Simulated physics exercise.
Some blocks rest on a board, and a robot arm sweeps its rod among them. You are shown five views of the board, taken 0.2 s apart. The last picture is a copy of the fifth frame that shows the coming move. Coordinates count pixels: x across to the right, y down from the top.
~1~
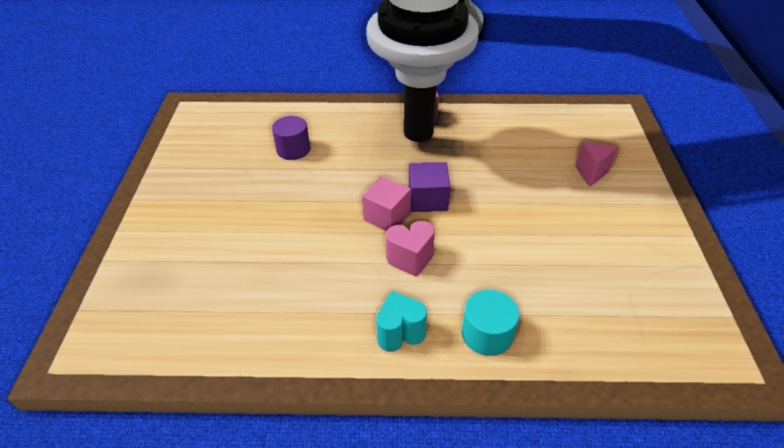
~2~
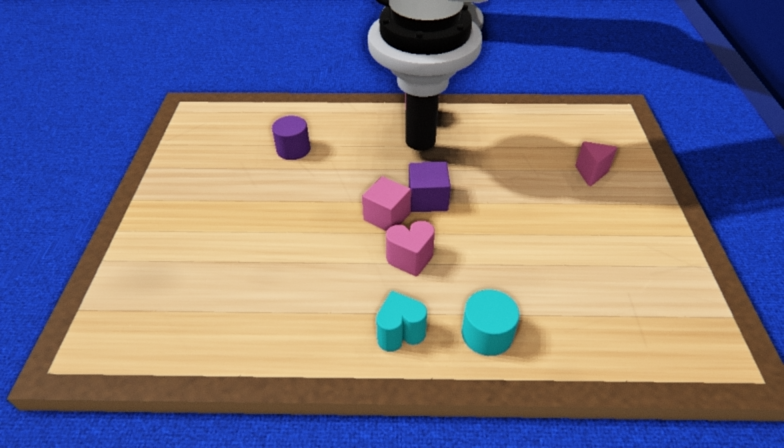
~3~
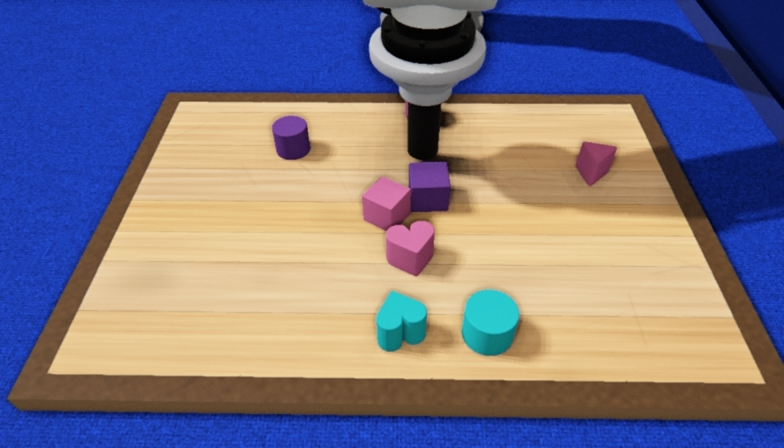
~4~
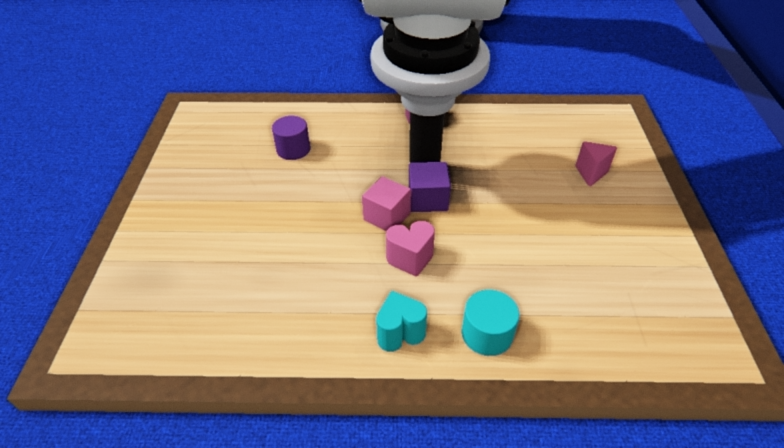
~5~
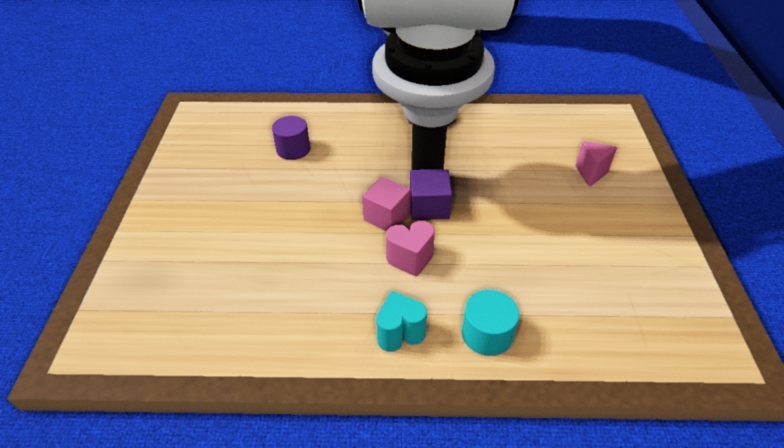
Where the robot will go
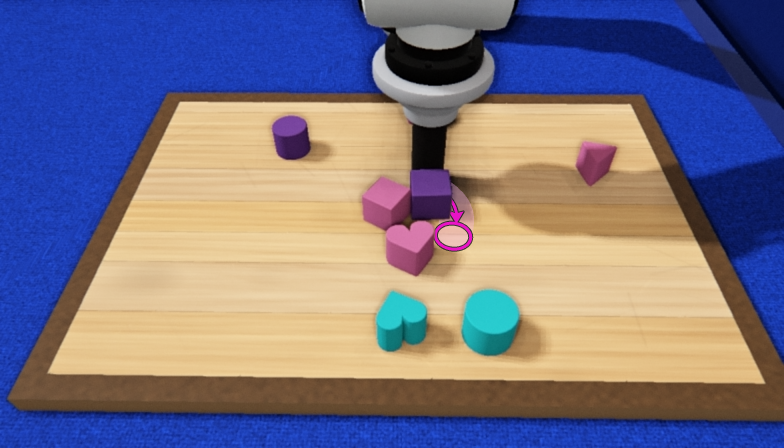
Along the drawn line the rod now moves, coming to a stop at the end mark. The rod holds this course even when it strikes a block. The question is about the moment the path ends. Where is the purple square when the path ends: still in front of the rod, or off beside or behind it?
Pushed ahead.
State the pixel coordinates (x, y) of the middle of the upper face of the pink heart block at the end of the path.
Answer: (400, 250).
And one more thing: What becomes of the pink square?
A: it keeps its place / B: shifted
Answer: A.
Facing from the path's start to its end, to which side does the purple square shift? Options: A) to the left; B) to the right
The answer is B.
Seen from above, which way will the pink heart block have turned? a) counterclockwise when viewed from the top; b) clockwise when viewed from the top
The correct letter is b.
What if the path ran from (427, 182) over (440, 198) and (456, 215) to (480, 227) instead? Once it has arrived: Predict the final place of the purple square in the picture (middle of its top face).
The purple square ends near (447, 218).
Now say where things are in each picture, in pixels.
Tip of the rod (419, 133), middles of tops, pink square (387, 192), pink heart block (412, 234), purple square (430, 174), in the first frame.
Rod (421, 142), nothing pushed, in the second frame.
Rod (423, 151), nothing pushed, in the third frame.
Rod (425, 160), nothing pushed, in the fourth frame.
Rod (427, 171), pink square (387, 192), pink heart block (412, 234), purple square (431, 182), in the fifth frame.
The line goes from (427, 182) via (447, 196) and (457, 215), ending at (453, 236).
The first path, step by step. Halfway along, rod (455, 194); purple square (441, 206), turned 50° clockwise.
At the end, rod (454, 225); pink square unmoved; pink heart block (400, 250), turned 60° clockwise; purple square (441, 239), turned 40° clockwise.
